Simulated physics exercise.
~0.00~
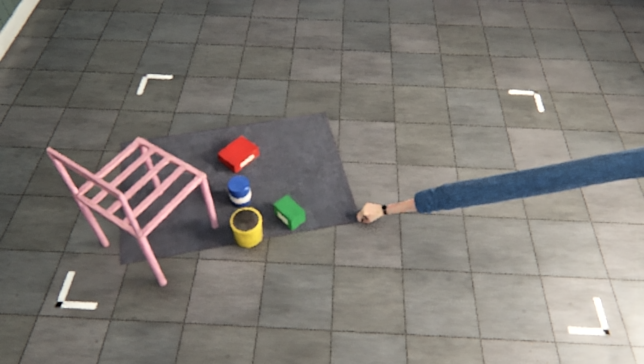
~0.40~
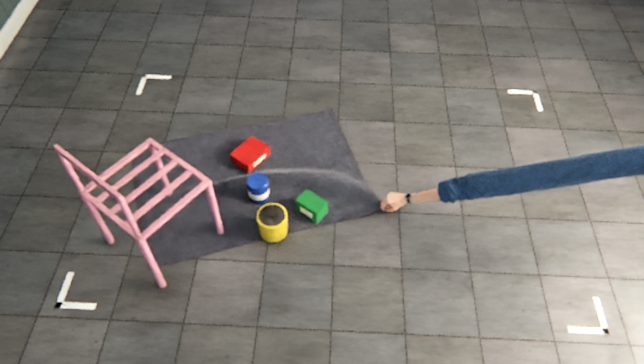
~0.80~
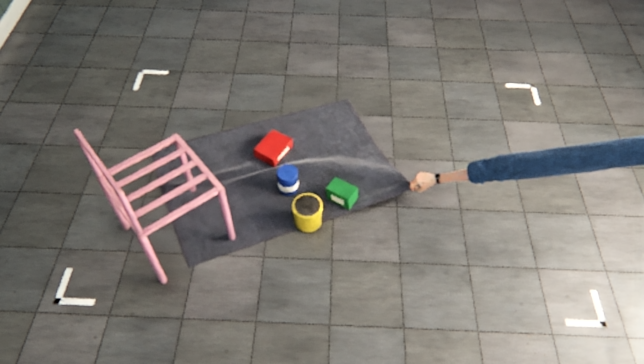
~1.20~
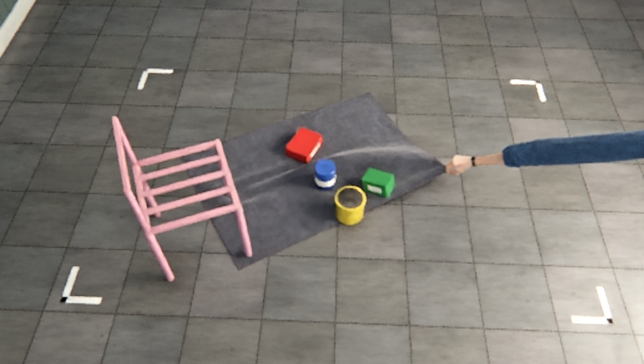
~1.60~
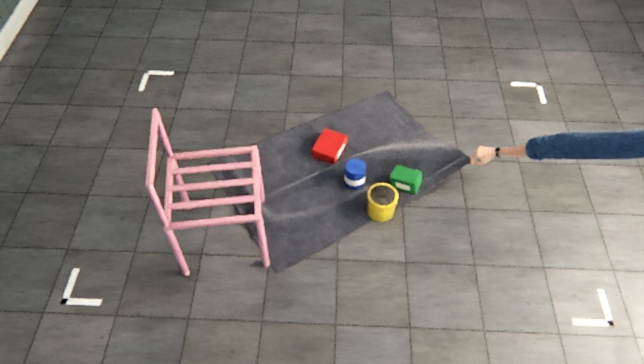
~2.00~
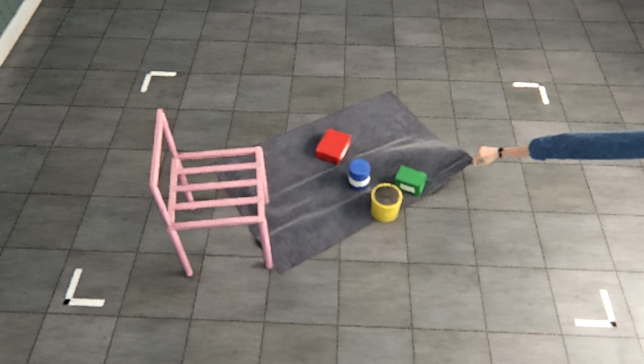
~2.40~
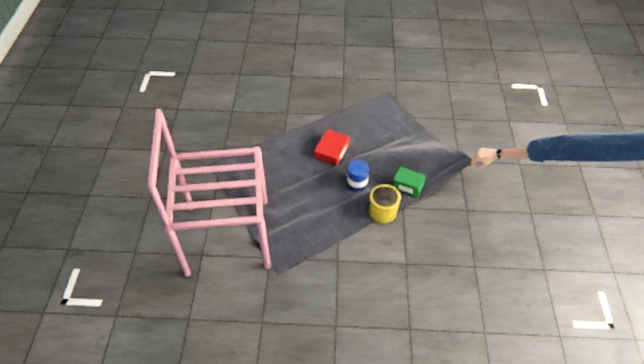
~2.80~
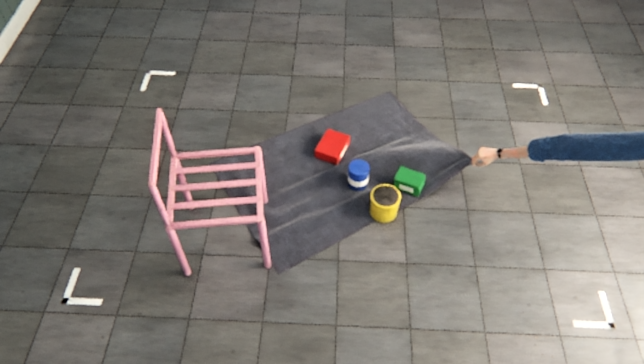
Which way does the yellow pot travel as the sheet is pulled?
The yellow pot travels to the right, riding along on the dark sheet.
A hand in a blue sleeve pulled a dark sheet to the right across the tiled floor, carrying the red carton, blue pot, yellow pot and green box along as the pink chair shifted and turned, then everything stayed still with the hand at the corner.
